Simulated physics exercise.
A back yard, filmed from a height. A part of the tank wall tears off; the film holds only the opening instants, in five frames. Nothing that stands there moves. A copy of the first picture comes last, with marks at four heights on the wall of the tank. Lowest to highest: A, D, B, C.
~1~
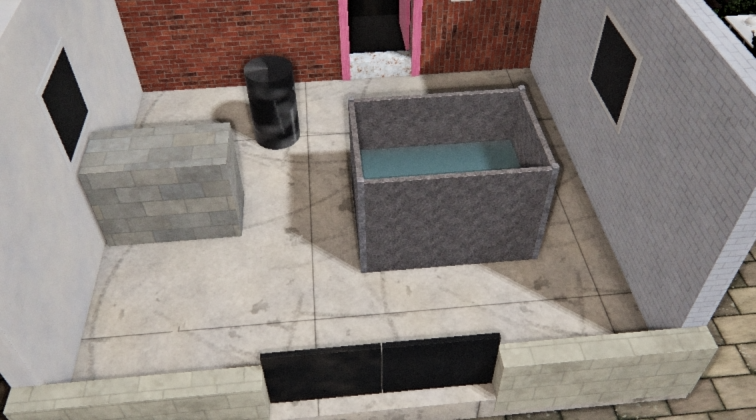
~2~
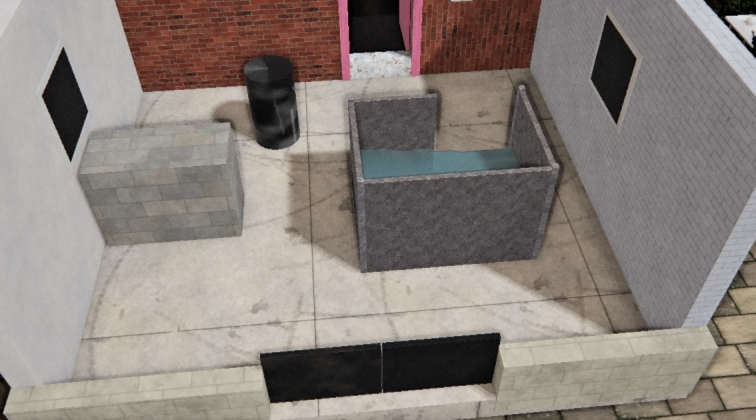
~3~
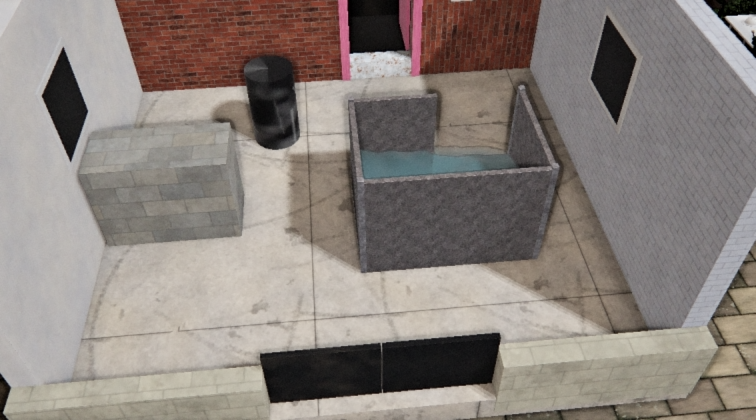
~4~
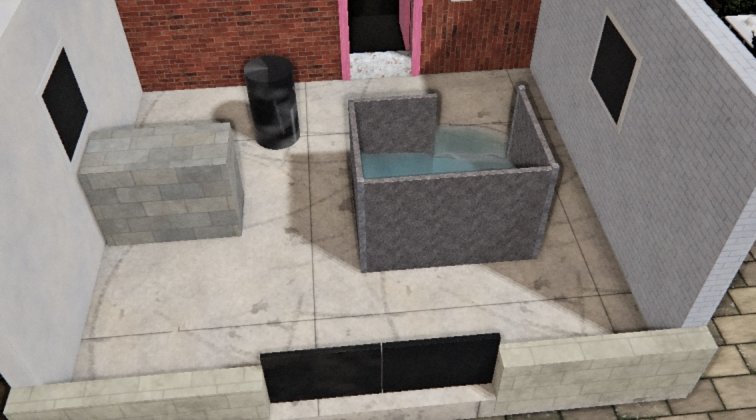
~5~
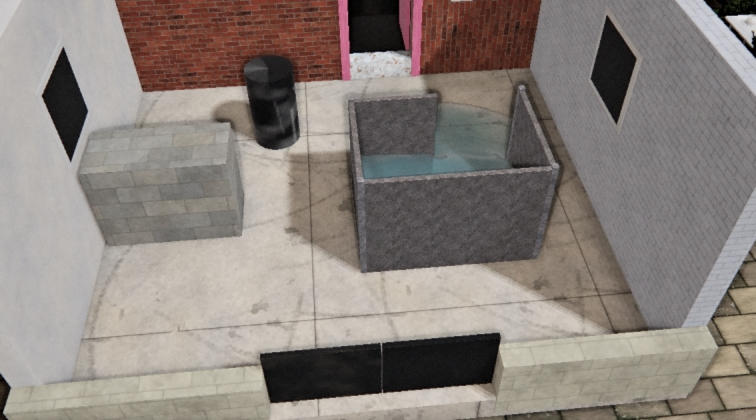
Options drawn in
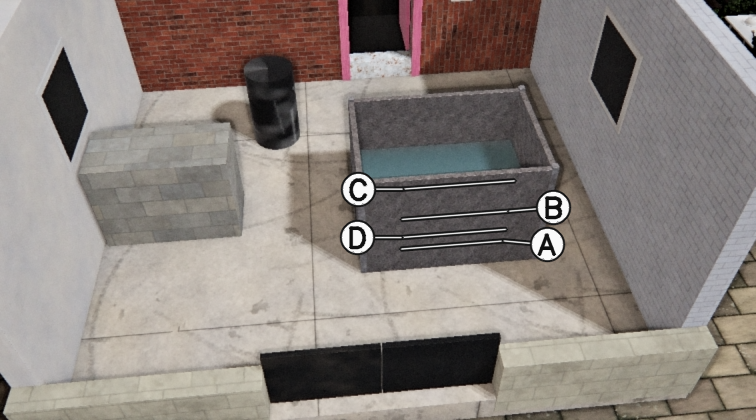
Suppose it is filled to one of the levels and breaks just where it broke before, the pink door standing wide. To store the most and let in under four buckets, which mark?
B will do.
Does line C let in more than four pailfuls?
Yes, it does.
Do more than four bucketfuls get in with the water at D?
No, not at all.
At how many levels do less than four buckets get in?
Three of them.
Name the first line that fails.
That is line C.
In white, A at (452, 245); B at (455, 215); C at (458, 184); D at (453, 233); from the bottom up A, D, B, C.
With A, nothing gets over.
With B, a splash gets over, under a bucket.
With C, about 8 bucketfuls get in.
With D, nothing gets over.
